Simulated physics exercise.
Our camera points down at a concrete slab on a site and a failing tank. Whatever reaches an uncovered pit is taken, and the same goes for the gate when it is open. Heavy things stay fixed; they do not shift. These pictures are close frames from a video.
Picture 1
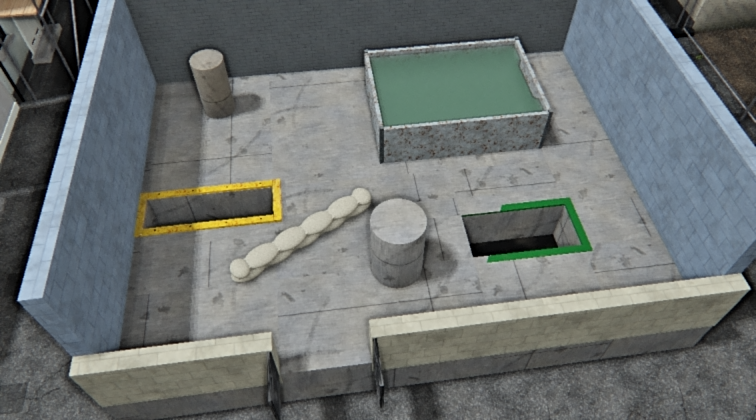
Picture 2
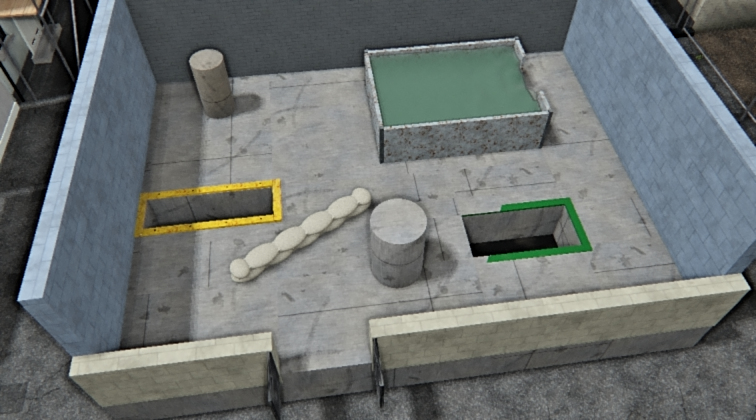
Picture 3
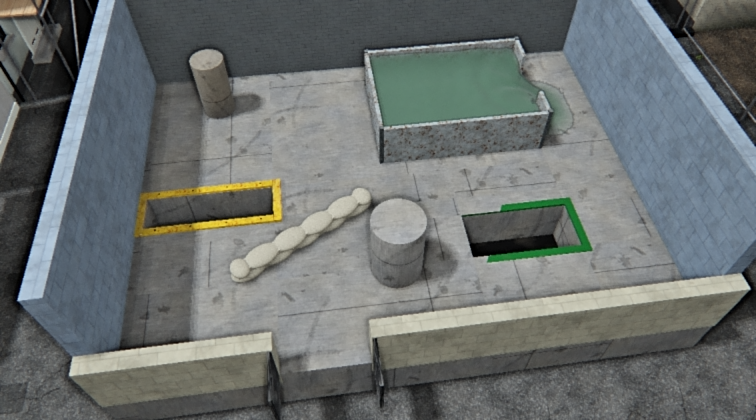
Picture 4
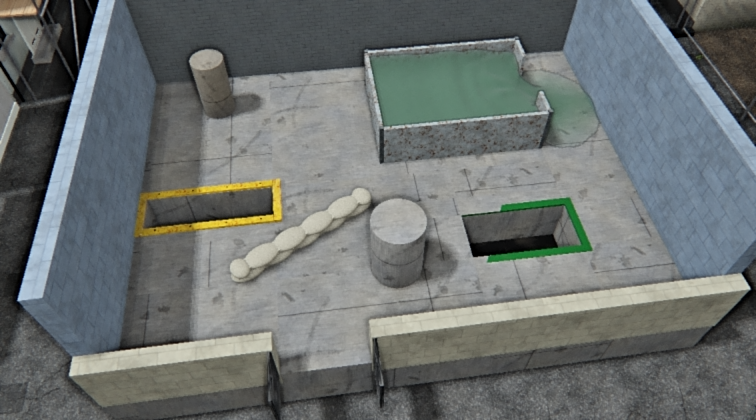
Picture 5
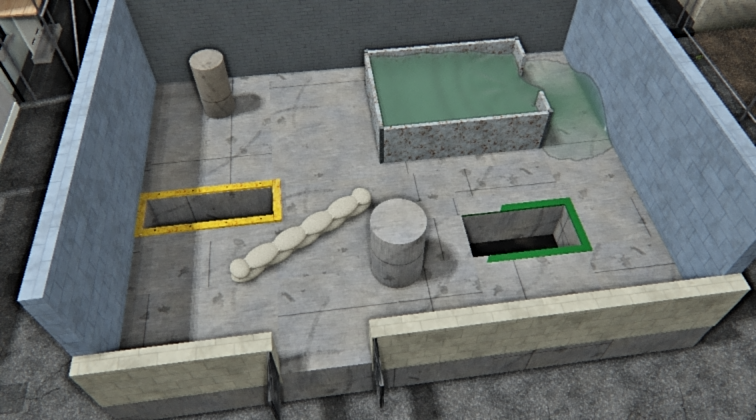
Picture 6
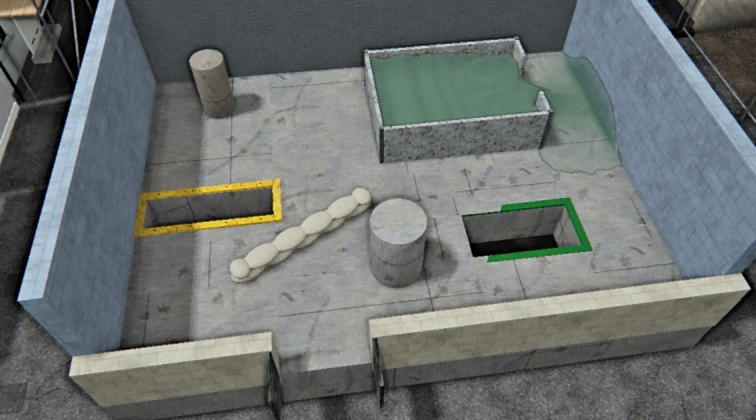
Green water pours through a gap in the tank's right side and spreads across the concrete.
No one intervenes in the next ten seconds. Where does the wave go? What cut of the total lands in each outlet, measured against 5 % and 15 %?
The split: The gate sees under 5 %, the green pit sees over 15 %, the yellow pit sees 5 to 15 %.
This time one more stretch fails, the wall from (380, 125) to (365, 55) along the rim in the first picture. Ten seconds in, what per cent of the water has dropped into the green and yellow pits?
Lab note - share by pit: Green 2 %, yellow 40 %.
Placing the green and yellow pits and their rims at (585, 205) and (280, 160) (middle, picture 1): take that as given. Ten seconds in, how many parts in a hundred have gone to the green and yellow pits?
Per cent by pit - green: 40 / yellow: 2.
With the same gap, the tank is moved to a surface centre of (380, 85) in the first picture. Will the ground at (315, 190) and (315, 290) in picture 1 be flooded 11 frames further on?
One after the other, they come out spared and spared.
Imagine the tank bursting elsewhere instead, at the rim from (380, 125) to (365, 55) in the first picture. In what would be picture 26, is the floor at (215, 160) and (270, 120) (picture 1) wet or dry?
Lab note, in order - inundated; inundated.
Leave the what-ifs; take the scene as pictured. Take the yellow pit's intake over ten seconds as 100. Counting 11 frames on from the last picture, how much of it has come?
Share at that point: Close to 0 in a hundred.
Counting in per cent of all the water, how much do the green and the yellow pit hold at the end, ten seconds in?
About 16 %, then about 8 %.
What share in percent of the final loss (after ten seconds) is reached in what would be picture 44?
Working it through, I arrive at 40 per cent.
A moment on, water covers 15 % of the floor; the gate 0 %, the green pit 0 %, the yellow pit 0 %.
Next, water covers 25 % of the floor; the gate 0 %, the green pit 1 %, the yellow pit 0 %.
Then, water covers 40 % of the floor; the gate 0 %, the green pit 3 %, the yellow pit 0 %.
Later, water covers 75 % of the floor; the gate 0 %, the green pit 9 %, the yellow pit 1 %.
In the end, water covers 95 % of the floor; the gate 2 %, the green pit 17 %, the yellow pit 7 %.
